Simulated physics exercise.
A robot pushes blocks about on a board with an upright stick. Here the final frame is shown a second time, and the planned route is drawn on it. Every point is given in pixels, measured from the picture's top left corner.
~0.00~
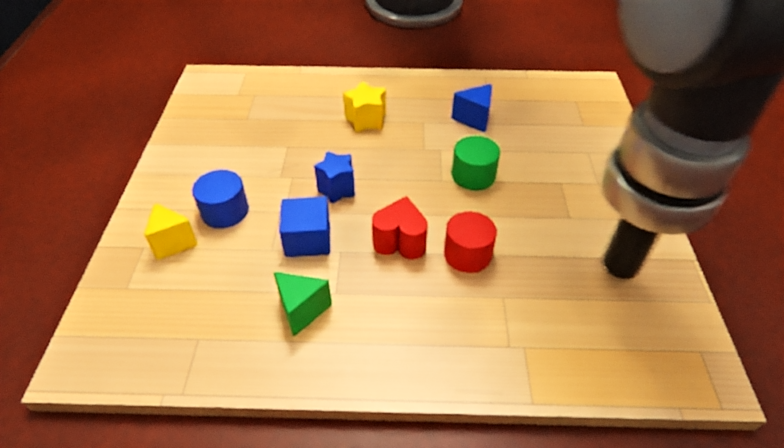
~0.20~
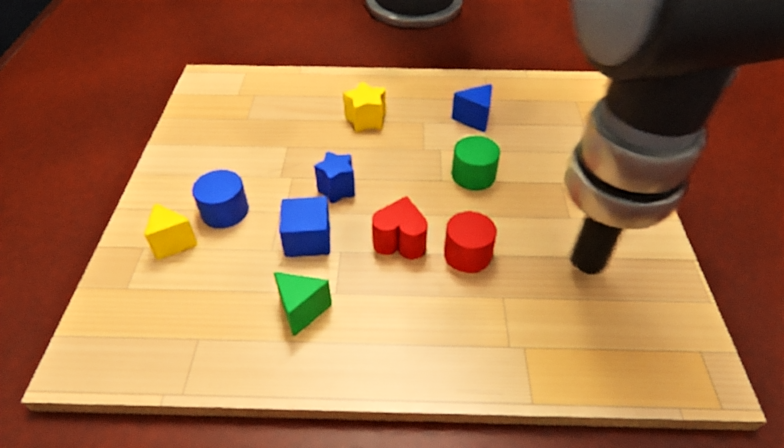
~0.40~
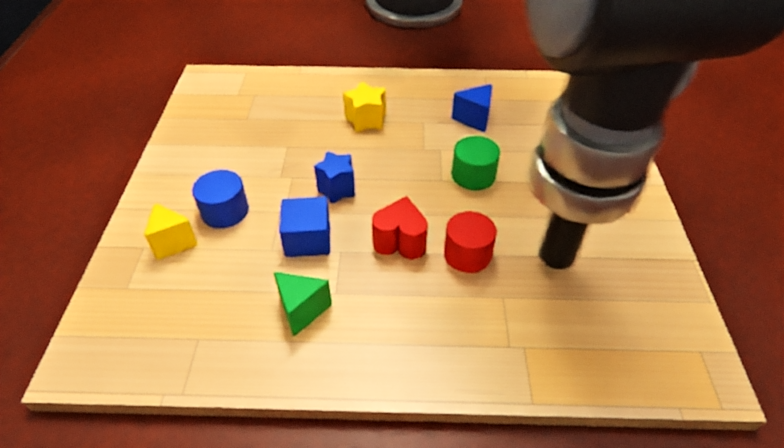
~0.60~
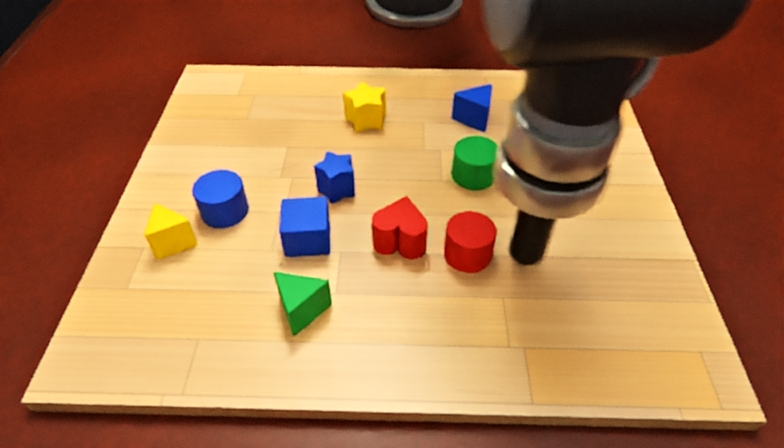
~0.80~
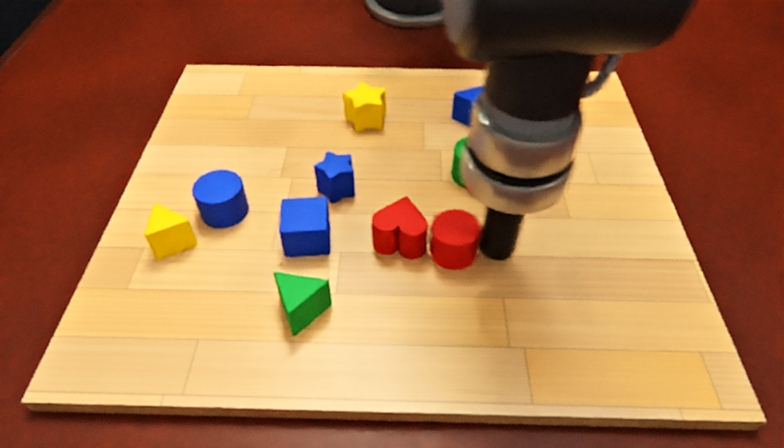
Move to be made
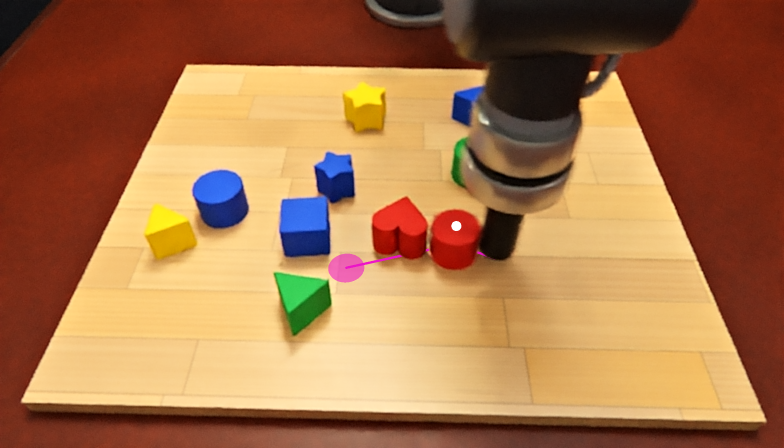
Robot arm sliding its dark upright stick left across a wooden board of coloured blocks, nudging the red cylinder toward the red heart.
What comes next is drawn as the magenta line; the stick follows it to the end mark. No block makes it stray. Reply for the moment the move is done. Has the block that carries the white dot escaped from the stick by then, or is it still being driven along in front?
Still in front.
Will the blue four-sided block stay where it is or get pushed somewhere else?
From what I can tell, it won't keep its place.
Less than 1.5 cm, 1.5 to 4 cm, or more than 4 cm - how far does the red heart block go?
It moves more than 4 cm.
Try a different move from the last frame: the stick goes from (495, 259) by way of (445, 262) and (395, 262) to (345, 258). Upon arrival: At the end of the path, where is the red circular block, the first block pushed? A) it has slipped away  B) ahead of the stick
(B)
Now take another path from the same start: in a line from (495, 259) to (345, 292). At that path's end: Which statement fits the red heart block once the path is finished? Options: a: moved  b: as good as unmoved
a: Moved.
Drawn move, from (495, 259) over (445, 248) and (396, 257) to (346, 268); the dot is on the red circular block.
The first path, step by step. One third of the way, stick at (446, 237); red heart block at (361, 216), turned 55° clockwise; red circular block at (405, 228).
Two thirds of the way, stick at (396, 247); blue four-sided block at (292, 211); red heart block at (337, 211), turned 75° clockwise; red circular block at (355, 246).
At the end, stick at (345, 258); green triangle at (287, 298); blue four-sided block at (291, 211); red heart block at (336, 211), turned 80° clockwise; red circular block at (305, 264).
